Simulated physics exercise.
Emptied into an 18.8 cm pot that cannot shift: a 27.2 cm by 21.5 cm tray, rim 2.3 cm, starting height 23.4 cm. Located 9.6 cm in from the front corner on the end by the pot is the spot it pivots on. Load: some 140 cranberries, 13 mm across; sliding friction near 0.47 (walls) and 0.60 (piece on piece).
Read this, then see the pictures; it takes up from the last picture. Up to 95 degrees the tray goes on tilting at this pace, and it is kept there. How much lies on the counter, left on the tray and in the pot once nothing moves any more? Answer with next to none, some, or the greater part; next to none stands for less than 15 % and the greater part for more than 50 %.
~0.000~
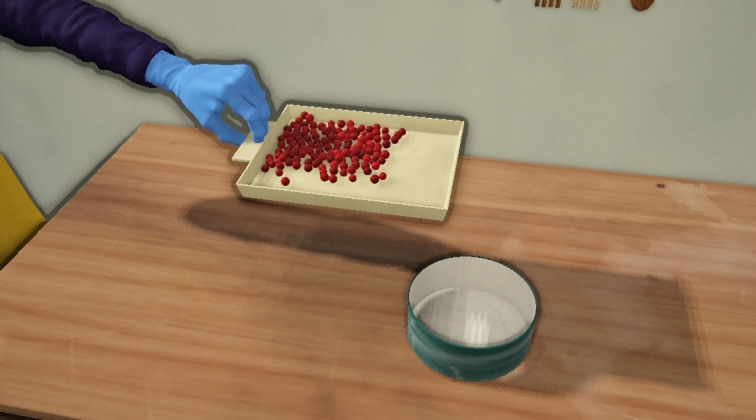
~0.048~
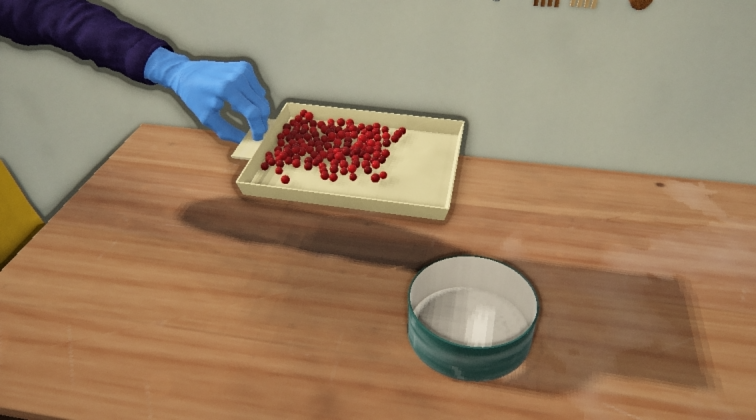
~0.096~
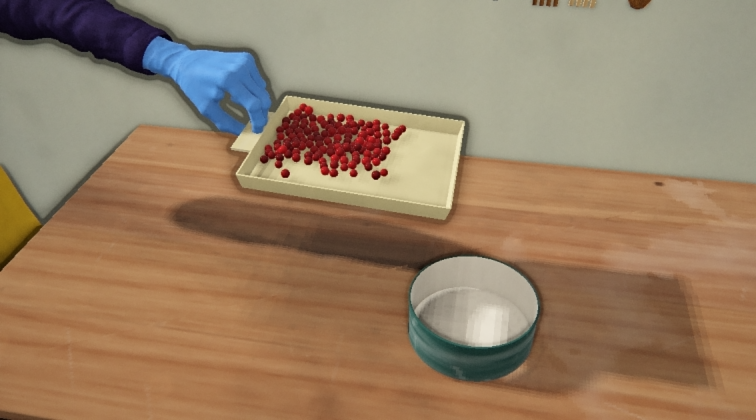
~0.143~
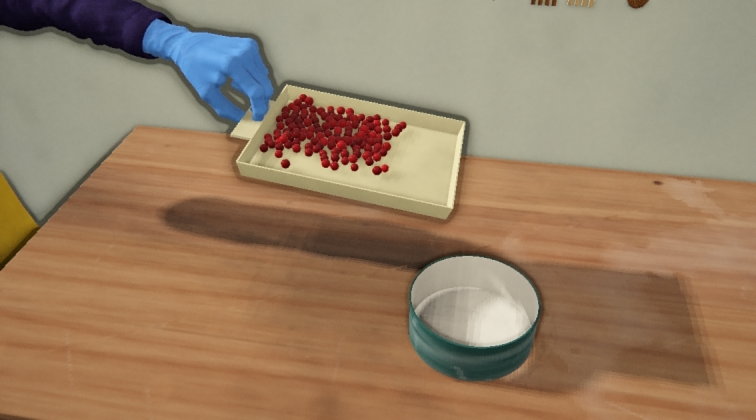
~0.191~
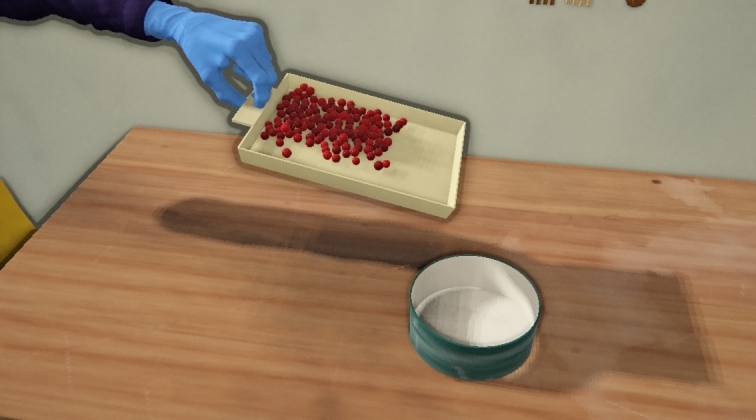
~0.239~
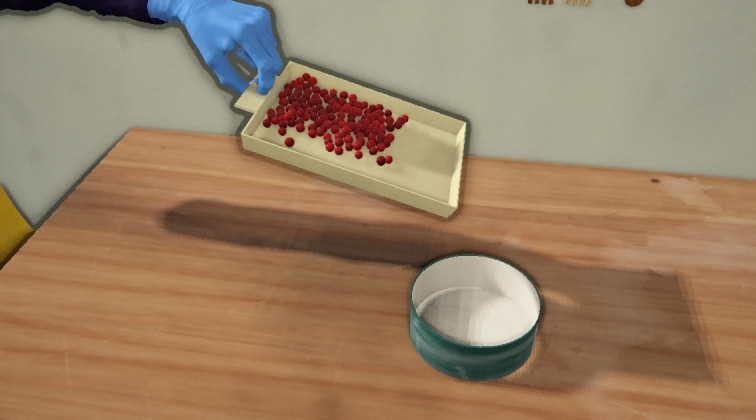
Counter: The greater part; left on the tray: Next to none; pot: Some.
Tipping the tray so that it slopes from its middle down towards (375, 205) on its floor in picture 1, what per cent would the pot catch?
That comes to around 45 per cent.
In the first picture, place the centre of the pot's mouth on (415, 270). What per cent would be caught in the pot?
With the pot there, close to 0 per cent.
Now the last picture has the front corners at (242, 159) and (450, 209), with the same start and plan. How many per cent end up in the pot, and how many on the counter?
In the pot: 95 per cent; on the counter: 5 per cent.
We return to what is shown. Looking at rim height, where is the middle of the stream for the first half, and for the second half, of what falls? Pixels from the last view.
Early half: About (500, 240); late half: (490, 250).
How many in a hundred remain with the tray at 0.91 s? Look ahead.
Estimate: Near 65 in a hundred.
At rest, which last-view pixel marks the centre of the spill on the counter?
(515, 262), about.
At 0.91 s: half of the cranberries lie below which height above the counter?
Around 24 cm up.
After 0.64 s, tilt 54 degrees; the tray holds 100 %, the pot 0 %.
After 0.91 s, tilt 80 degrees; the tray holds 65 %, the pot 5 %.
Then, at 1.28 s, tilt 95 degrees; the tray holds 10 %, the pot 15 %.
By 2.2 s all is still; counter 70 %, tray 0 %, pot 30 %.
